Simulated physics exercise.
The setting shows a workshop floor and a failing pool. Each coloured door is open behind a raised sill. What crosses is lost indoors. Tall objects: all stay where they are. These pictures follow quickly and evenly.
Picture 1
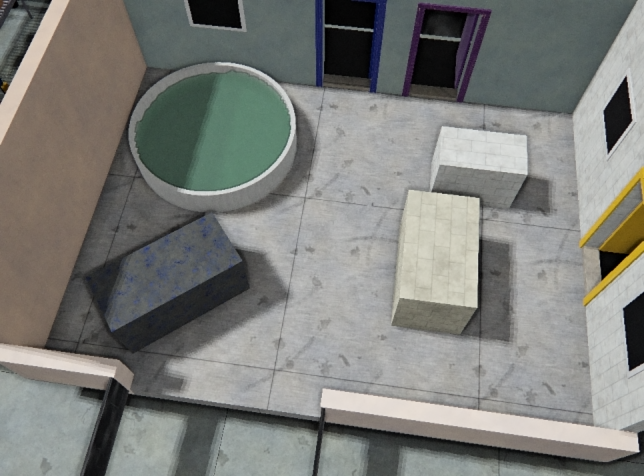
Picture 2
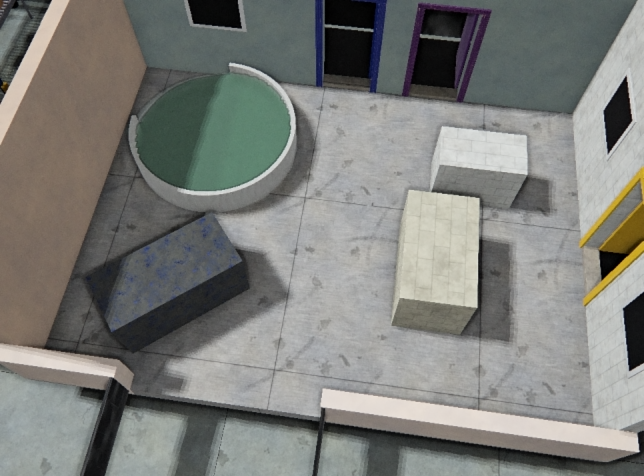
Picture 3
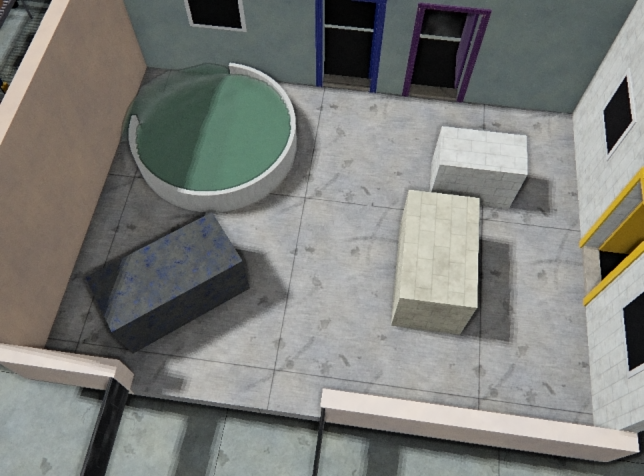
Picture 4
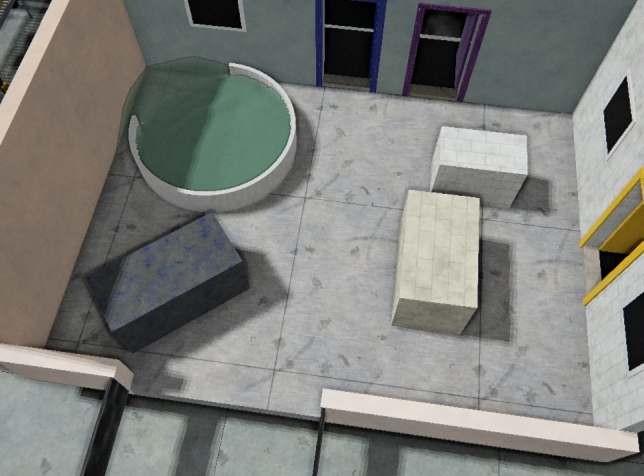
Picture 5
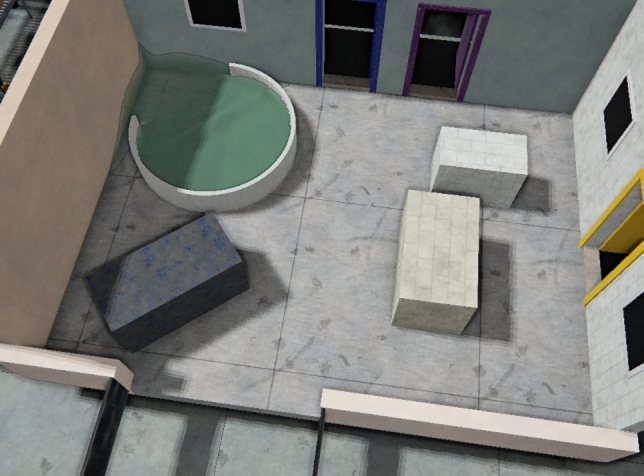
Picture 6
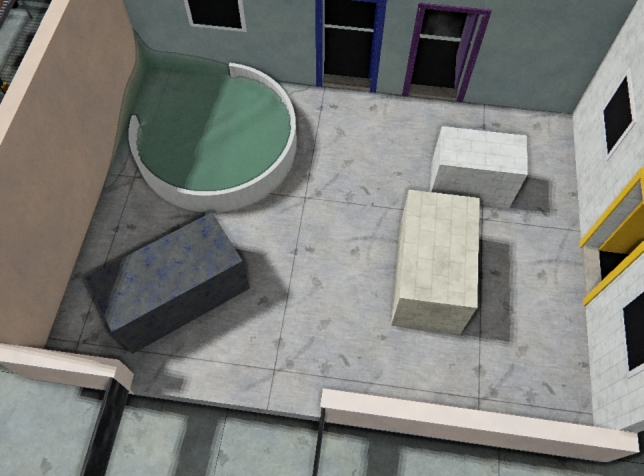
The round pool's far wall opens and green water spreads out into the corner behind.
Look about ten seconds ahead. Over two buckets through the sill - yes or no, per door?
Yellow door - no, blue door - no, purple door - no.
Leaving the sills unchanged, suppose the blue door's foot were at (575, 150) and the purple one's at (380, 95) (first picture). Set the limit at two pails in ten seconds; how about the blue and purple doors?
The blue door falls short, and the purple door falls short.
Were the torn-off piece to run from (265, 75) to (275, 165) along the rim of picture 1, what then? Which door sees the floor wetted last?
I'd say the yellow one.
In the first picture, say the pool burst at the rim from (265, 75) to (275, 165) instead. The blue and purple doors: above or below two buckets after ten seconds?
Result - blue door tops the mark, purple door tops the mark.
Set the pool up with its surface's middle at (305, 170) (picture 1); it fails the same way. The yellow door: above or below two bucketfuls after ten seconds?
Yellow door: Remains within limit.
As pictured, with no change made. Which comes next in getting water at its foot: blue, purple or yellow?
It would be the blue door.
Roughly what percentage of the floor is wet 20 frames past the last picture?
Around 30 percent, give or take.
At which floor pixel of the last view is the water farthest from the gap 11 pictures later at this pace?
Close to (408, 98).
A moment on, water covers 10 % of the floor; the yellow door not reached, the blue door wet at the sill, nothing in, the purple door not reached.
Next, water covers 15 % of the floor; the yellow door not reached, the blue door wet at the sill, nothing in, the purple door not reached.
Then, water covers 30 % of the floor; the yellow door not reached, the blue door wet at the sill, nothing in, the purple door wet at the sill, nothing in.
Later, water covers 50 % of the floor; the yellow door not reached, the blue door wet at the sill, nothing in, the purple door wet at the sill, nothing in.
In the end, water covers 70 % of the floor; the yellow door wet at the sill, nothing in, the blue door wet at the sill, nothing in, the purple door wet at the sill, nothing in.
